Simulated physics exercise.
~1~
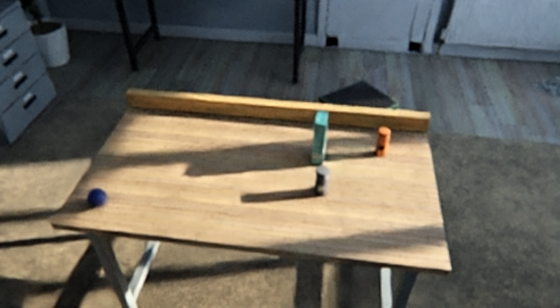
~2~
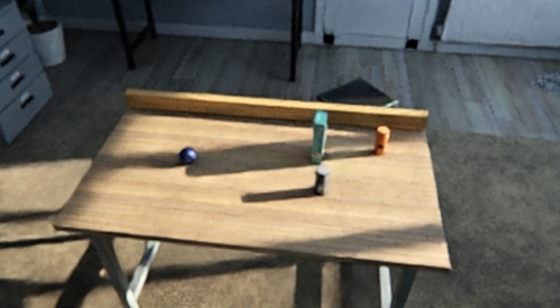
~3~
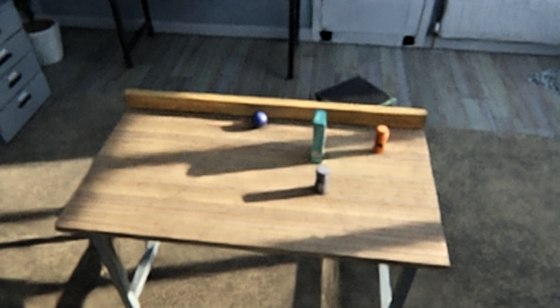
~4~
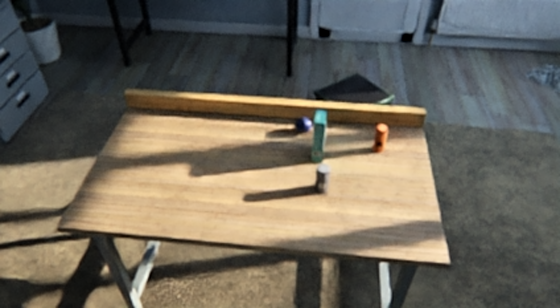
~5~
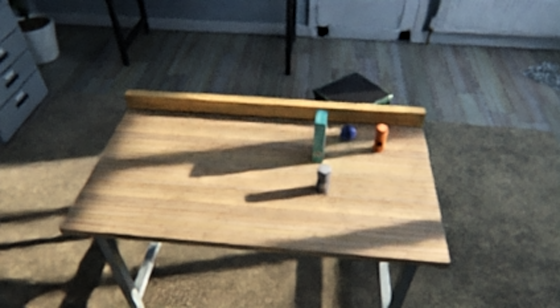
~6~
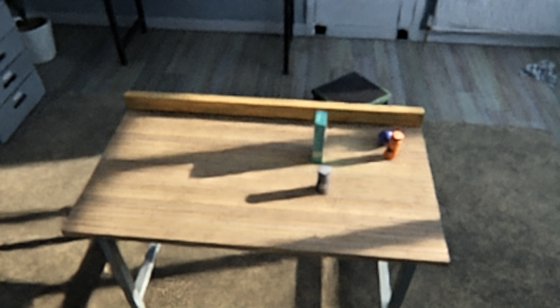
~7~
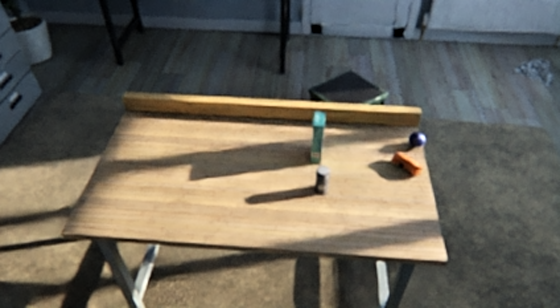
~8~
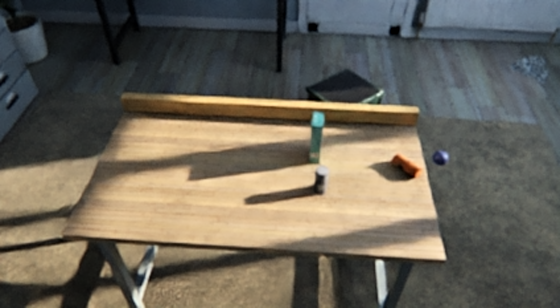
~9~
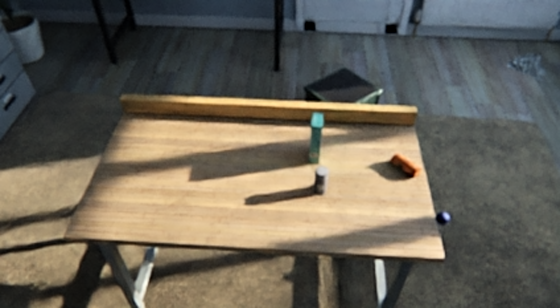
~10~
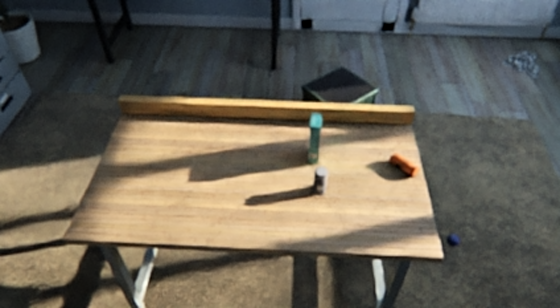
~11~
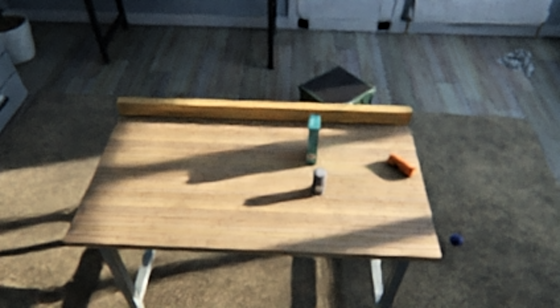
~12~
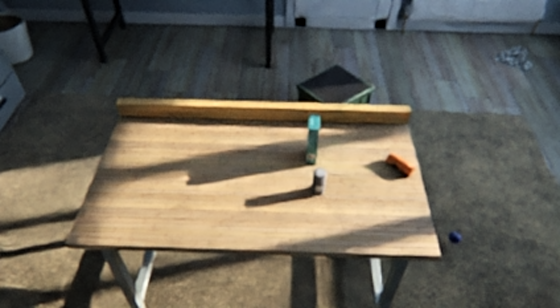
To begin with, a blue ball rolls from the left side of a wooden table up towards the raised strip along its far edge, while a turquoise packet, a grey shaker and an orange shaker stand to the right. The ball meets the strip and turns away, passing behind the turquoise packet. It carries on rightwards and runs into the orange shaker, which tips and falls onto its side. The ball continues off the right edge and drops to the floor. At the end it rests there, with the orange shaker lying on the tabletop and the packet and grey shaker still upright.
